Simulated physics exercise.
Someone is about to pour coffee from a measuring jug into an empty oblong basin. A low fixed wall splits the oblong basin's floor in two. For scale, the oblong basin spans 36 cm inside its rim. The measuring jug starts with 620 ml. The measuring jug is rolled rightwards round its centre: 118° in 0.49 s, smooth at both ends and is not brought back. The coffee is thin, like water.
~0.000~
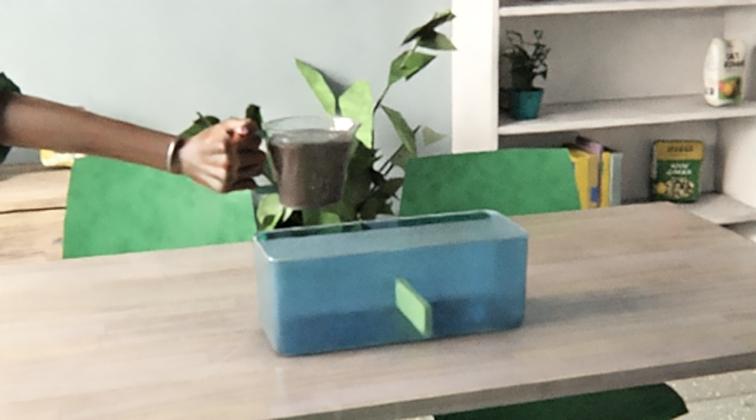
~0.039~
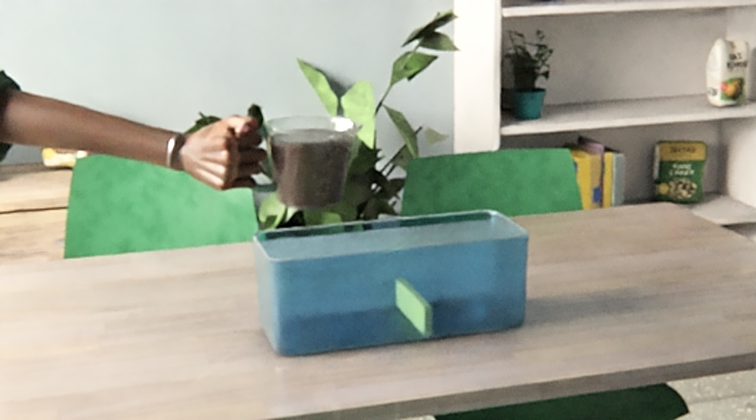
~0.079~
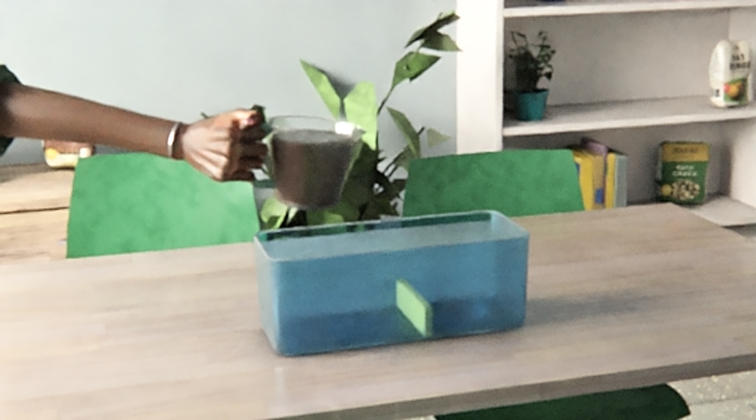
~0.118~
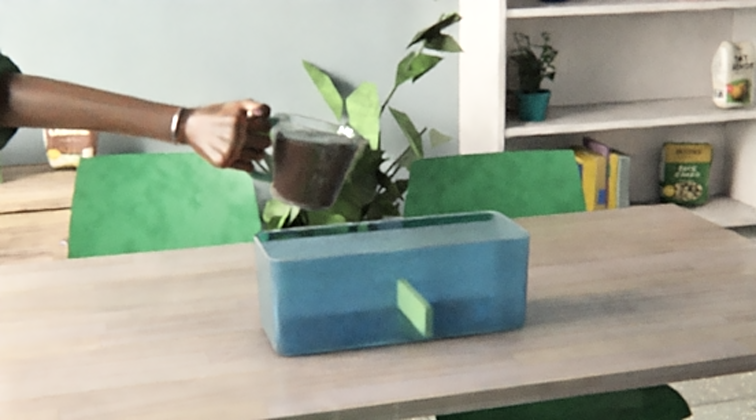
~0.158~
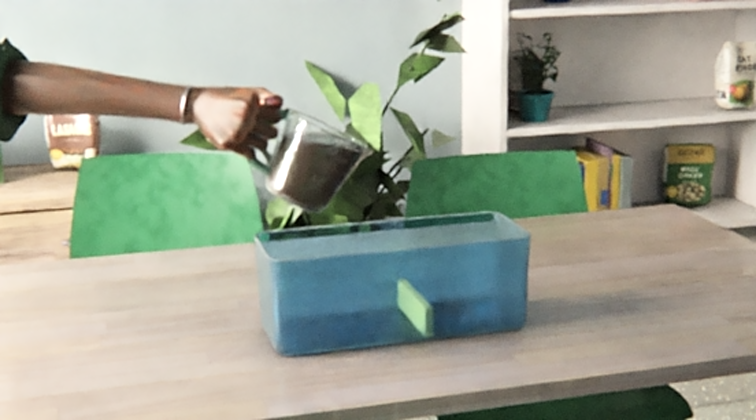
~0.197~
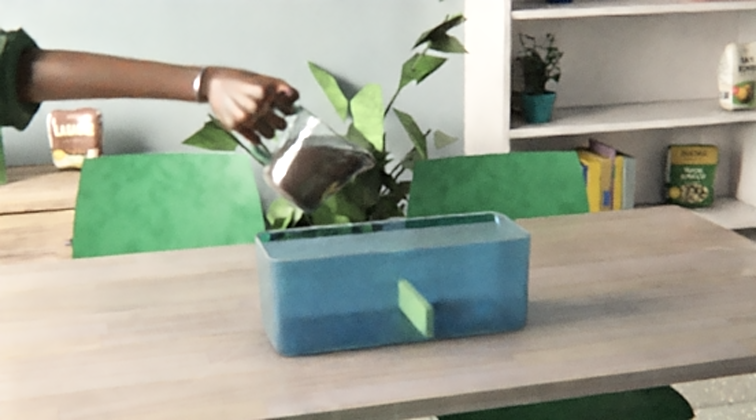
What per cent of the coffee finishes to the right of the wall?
About 20 per cent.
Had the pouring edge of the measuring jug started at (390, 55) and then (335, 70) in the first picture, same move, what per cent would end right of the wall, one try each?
First 60, then 10 per cent.
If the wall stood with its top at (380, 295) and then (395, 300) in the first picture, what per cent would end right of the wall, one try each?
In turn about 50 and 40 per cent.
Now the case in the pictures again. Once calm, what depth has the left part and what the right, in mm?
Left about 18 mm, right about 6 mm.
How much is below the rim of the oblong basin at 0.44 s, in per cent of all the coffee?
About 58 per cent.
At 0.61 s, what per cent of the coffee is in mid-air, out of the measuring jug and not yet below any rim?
Near 3 in a hundred.
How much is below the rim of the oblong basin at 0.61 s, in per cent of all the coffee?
Near 96 in a hundred.
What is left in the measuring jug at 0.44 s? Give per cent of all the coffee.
Some 24 per cent.
Then, 0.44 s in, the tilt is 114° and 25 per cent is still to pour, 47 is left of the wall and 11 right of it.
Then, 0.61 s in, the tilt is 118° and 1 per cent is still to pour, 83 is left of the wall and 14 right of it.
Then, 0.79 s in, the tilt is 118° and 0 per cent is still to pour, 79 is left of the wall and 19 right of it.
Then, 0.99 s in, the tilt is 118° and 0 per cent is still to pour, 79 is left of the wall and 20 right of it.
Finally, 79 per cent lies left of the wall, 20 right of it and 2 outside.
